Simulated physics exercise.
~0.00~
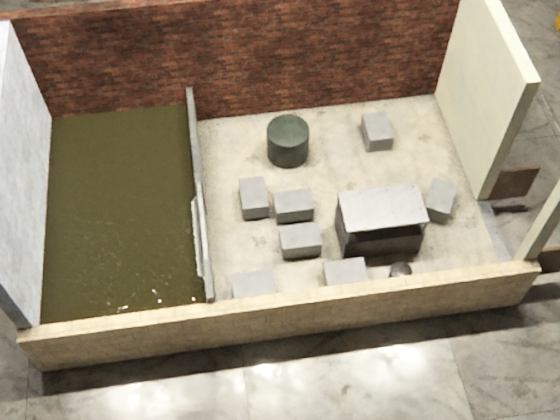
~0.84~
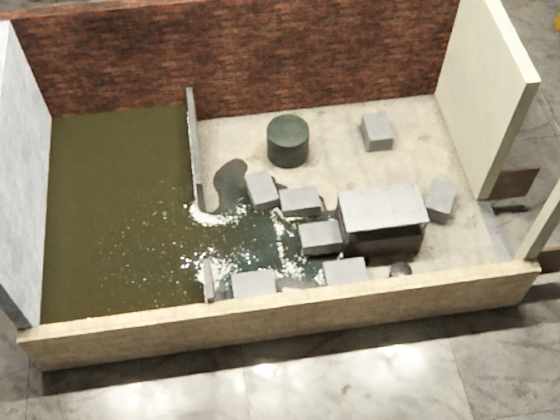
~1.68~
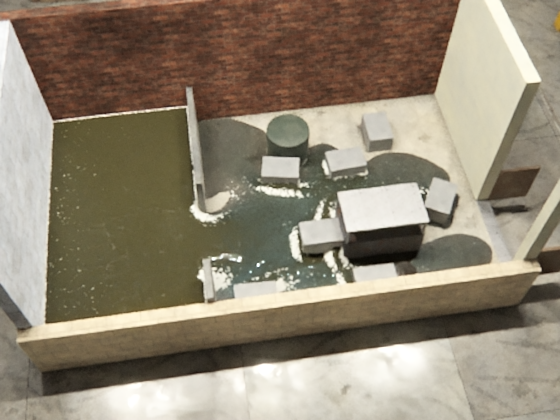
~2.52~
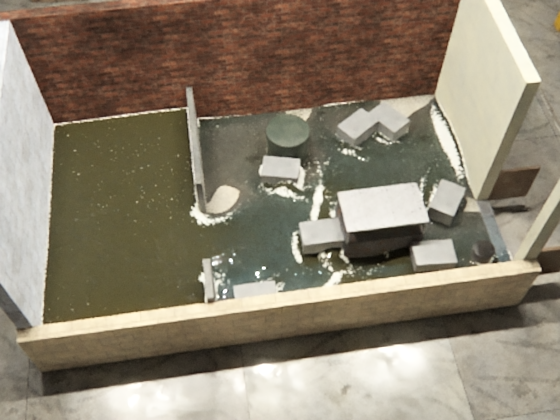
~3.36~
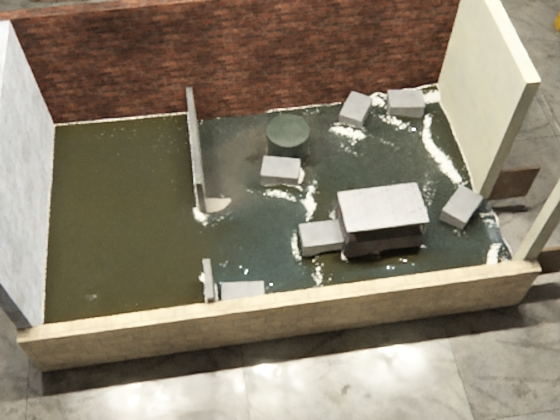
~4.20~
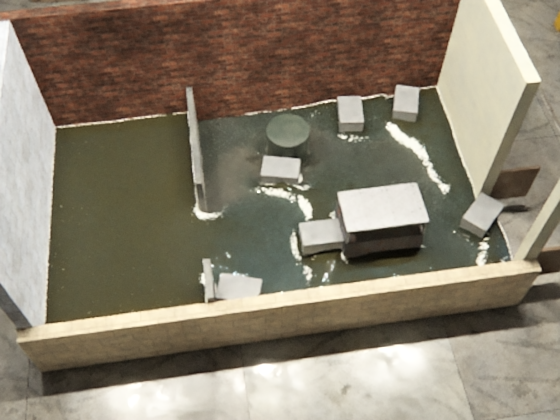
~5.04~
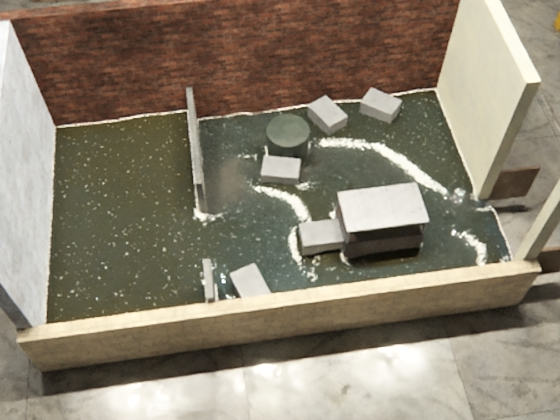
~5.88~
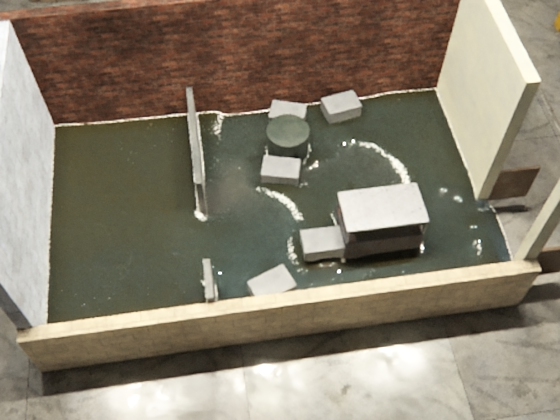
Walled two-room enclosure with murky water bursting through a gap, spreading across the dry floor, and shifting pale crates, leaving both sides flooded.
